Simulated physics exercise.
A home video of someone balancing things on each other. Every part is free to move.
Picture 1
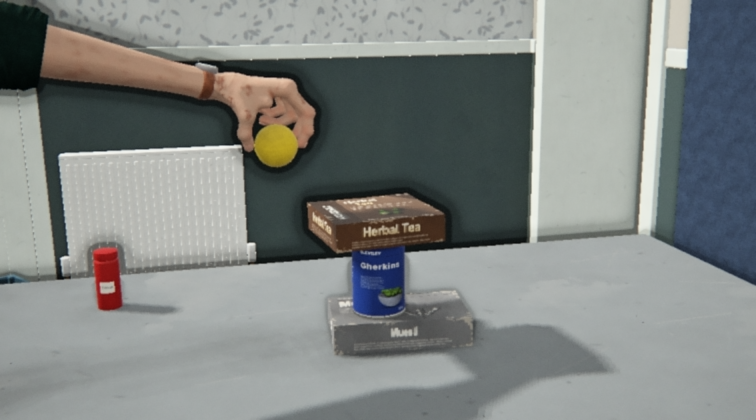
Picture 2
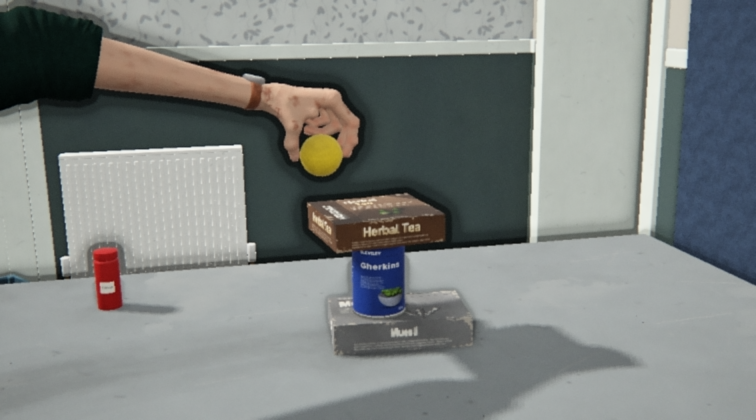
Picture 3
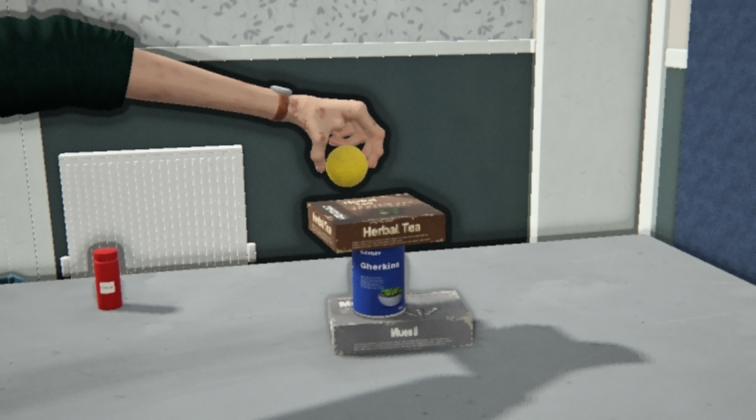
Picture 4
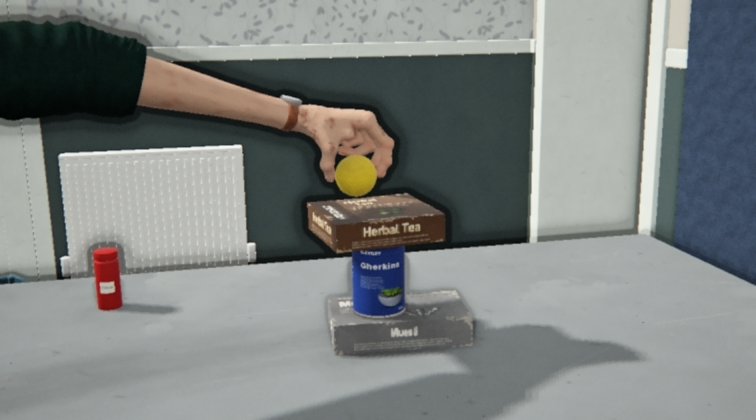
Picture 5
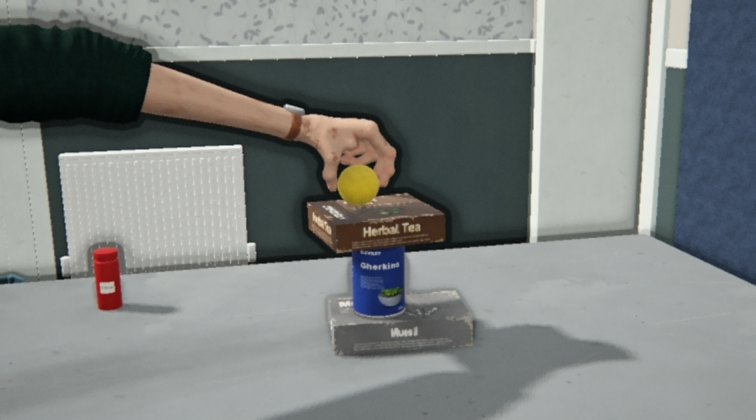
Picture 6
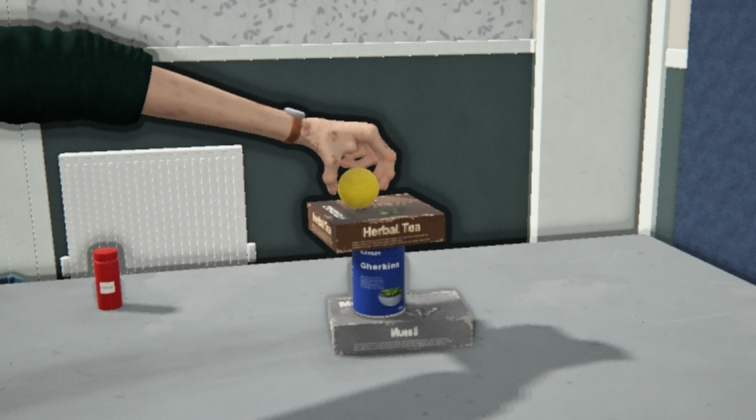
On a grey table, a hand carries a yellow lemon rightward and down to the top of a stack made of a brown box, a blue tin and a grey box, while a red shaker stands still at left.
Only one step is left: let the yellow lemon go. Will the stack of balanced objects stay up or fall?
It is going to rest securely.
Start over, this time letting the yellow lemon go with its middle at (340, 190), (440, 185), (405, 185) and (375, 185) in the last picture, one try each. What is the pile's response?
Try one: It stands firm; try two: It topples; try three: It stands firm; try four: It stands firm.
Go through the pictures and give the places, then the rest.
The first frame shows on its way; yellow lemon (276, 146); red shaker (108, 279).
The second frame shows on its way; yellow lemon (321, 155); blue tin (378, 273).
The third frame shows on its way; yellow lemon (347, 166); red shaker (108, 279).
The fourth frame shows on its way; yellow lemon (356, 176); blue tin (378, 273).
The fifth frame shows in place under the hand; yellow lemon (358, 185); red shaker (108, 279).
The sixth frame shows in place under the hand; yellow lemon (359, 188); blue tin (378, 273).
Then, 0.90 s on from there, no change.
Then, 2.00 s on from there, yellow lemon resting near (358, 189).
In the end, all 5 unmoved. At the end, from the last picture's camera, yellow lemon near (358, 189). The pile holds.
